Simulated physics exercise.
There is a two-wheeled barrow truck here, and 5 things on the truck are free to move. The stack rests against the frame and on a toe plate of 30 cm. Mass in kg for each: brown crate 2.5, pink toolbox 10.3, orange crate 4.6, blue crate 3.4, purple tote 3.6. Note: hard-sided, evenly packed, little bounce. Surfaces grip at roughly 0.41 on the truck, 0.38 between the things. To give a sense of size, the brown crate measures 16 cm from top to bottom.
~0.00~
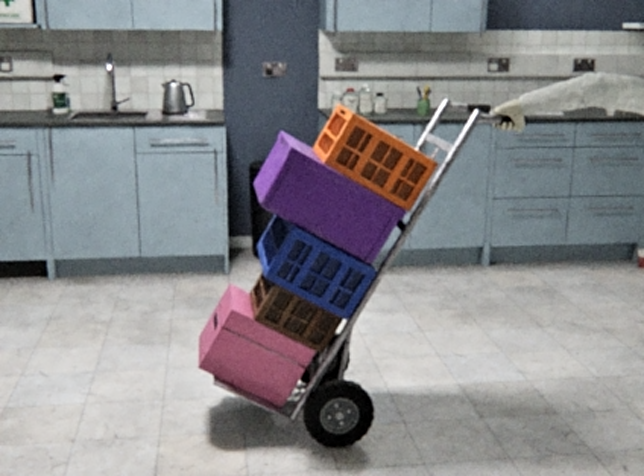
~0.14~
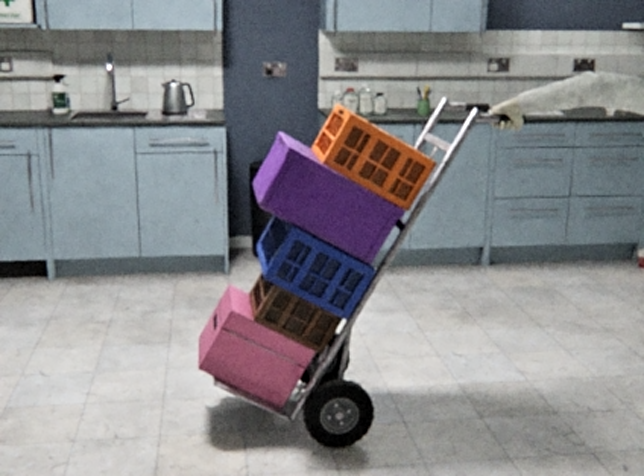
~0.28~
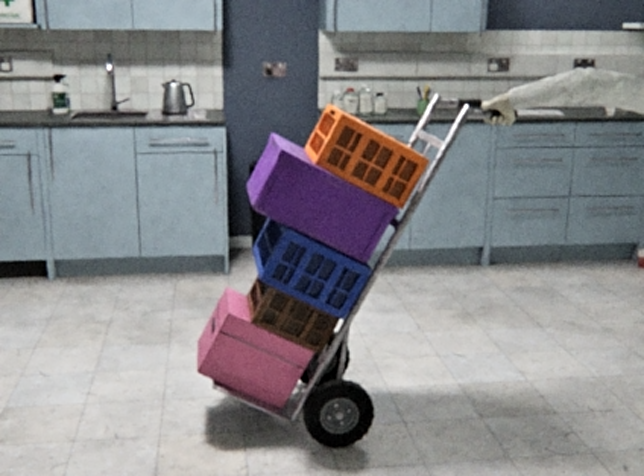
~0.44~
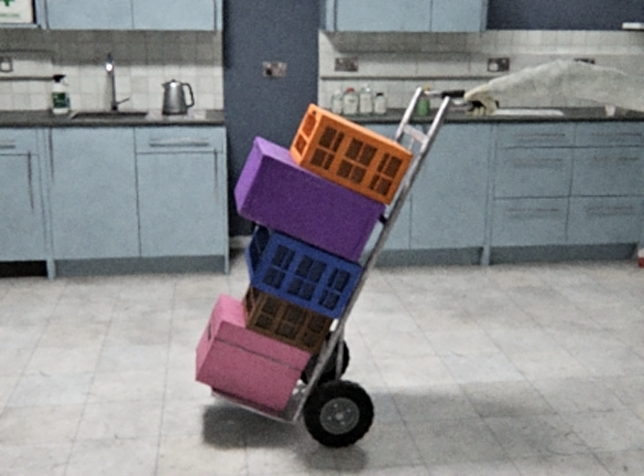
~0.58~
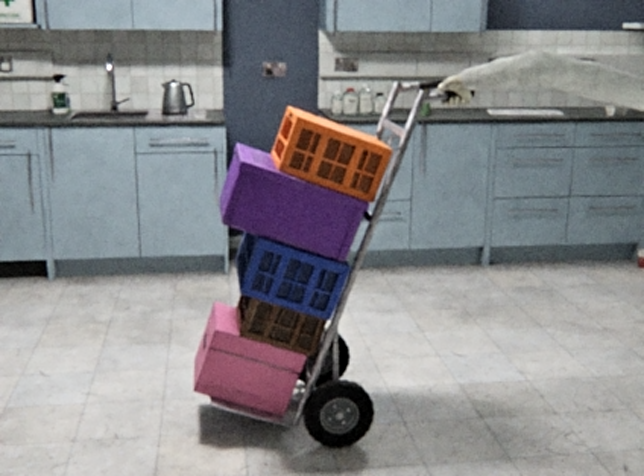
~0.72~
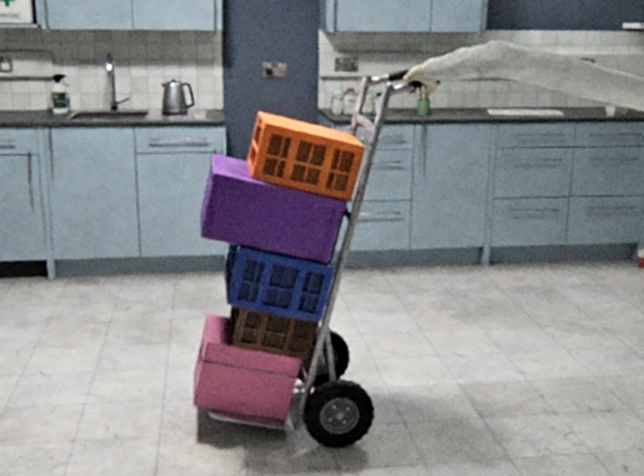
A hand truck stacked with five colourful crates and boxes is pushed from leaning back to nearly upright by a pale-sleeved arm.
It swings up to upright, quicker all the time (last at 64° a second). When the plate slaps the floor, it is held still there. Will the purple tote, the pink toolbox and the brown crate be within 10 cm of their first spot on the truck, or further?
The purple tote goes too far. The pink toolbox does not go far. The brown crate goes too far.
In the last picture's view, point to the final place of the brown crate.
Roughly (154, 348).
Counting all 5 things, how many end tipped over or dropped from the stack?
My answer is 4.
After 1.42 s, truck upright; purple tote 23° off its base near (171, 237); brown crate 23° off its base near (245, 321); orange crate 23° off its base.
After 1.72 s, truck upright; orange crate and purple tote now dropped from the stack; brown crate 54° off its base near (223, 313); blue crate 54° off its base.
After 2.02 s, truck upright; blue crate now dropped from the stack; brown crate on its side near (181, 323).
In the end (2.9 s), dropped from the stack, orange crate, blue crate and purple tote; toppled on the truck, brown crate; the last one under 10 cm from the start. In the last view, purple tote near (15, 366), pink toolbox near (243, 385).
